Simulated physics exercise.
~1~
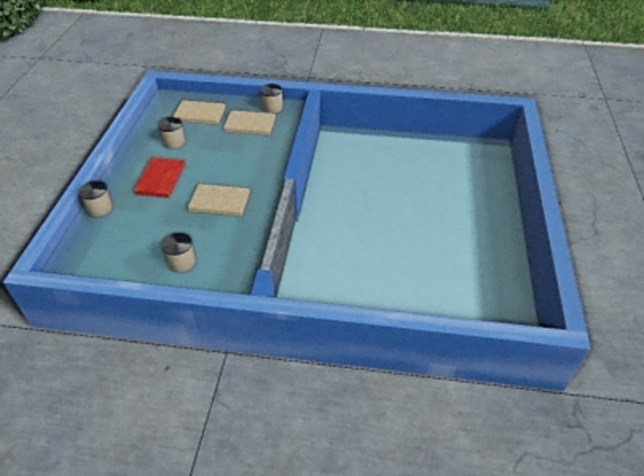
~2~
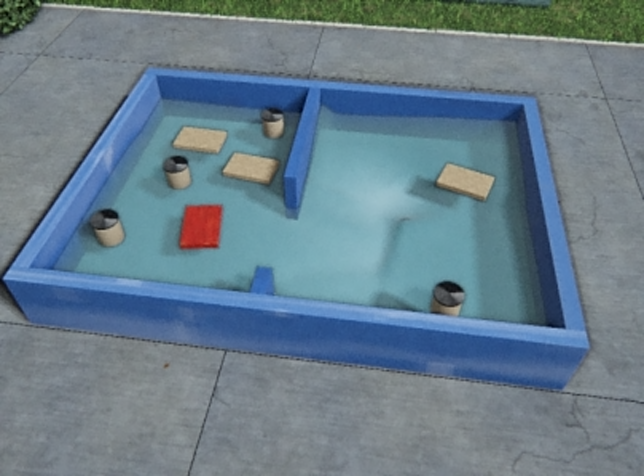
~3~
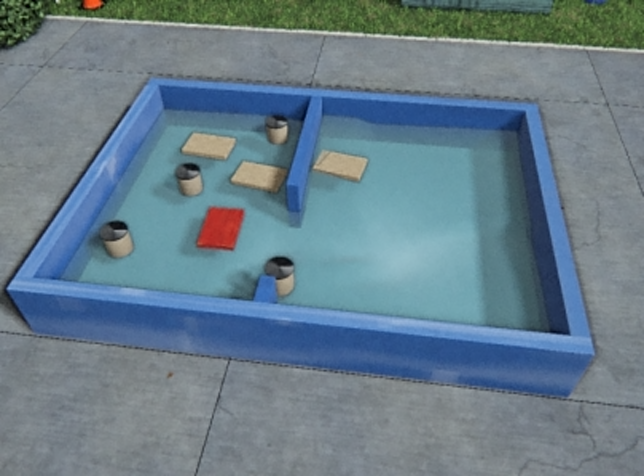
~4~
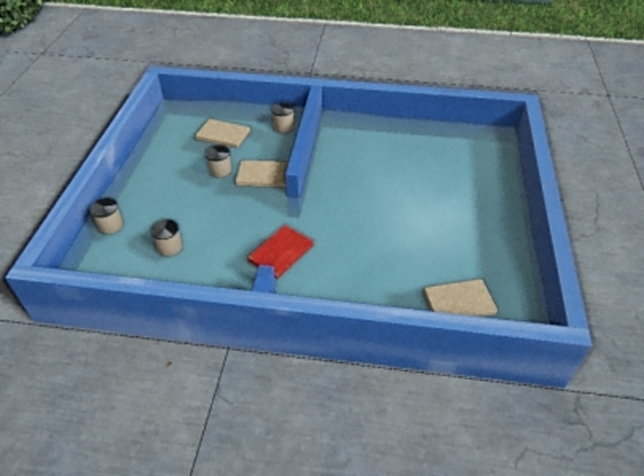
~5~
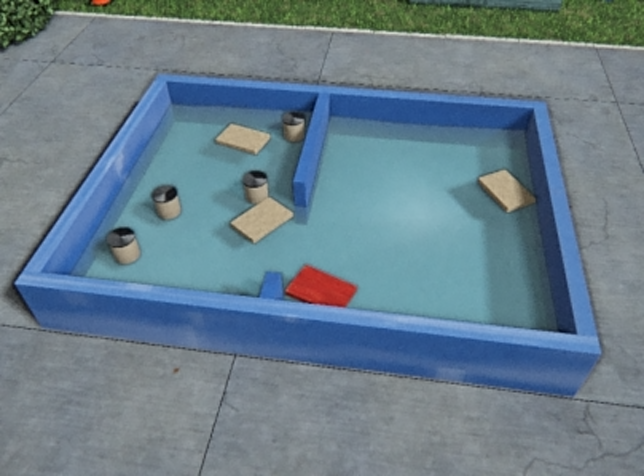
Blue basin opening at its divider, water shifting, pails and floats drifting, and a red float ending just through the gap.
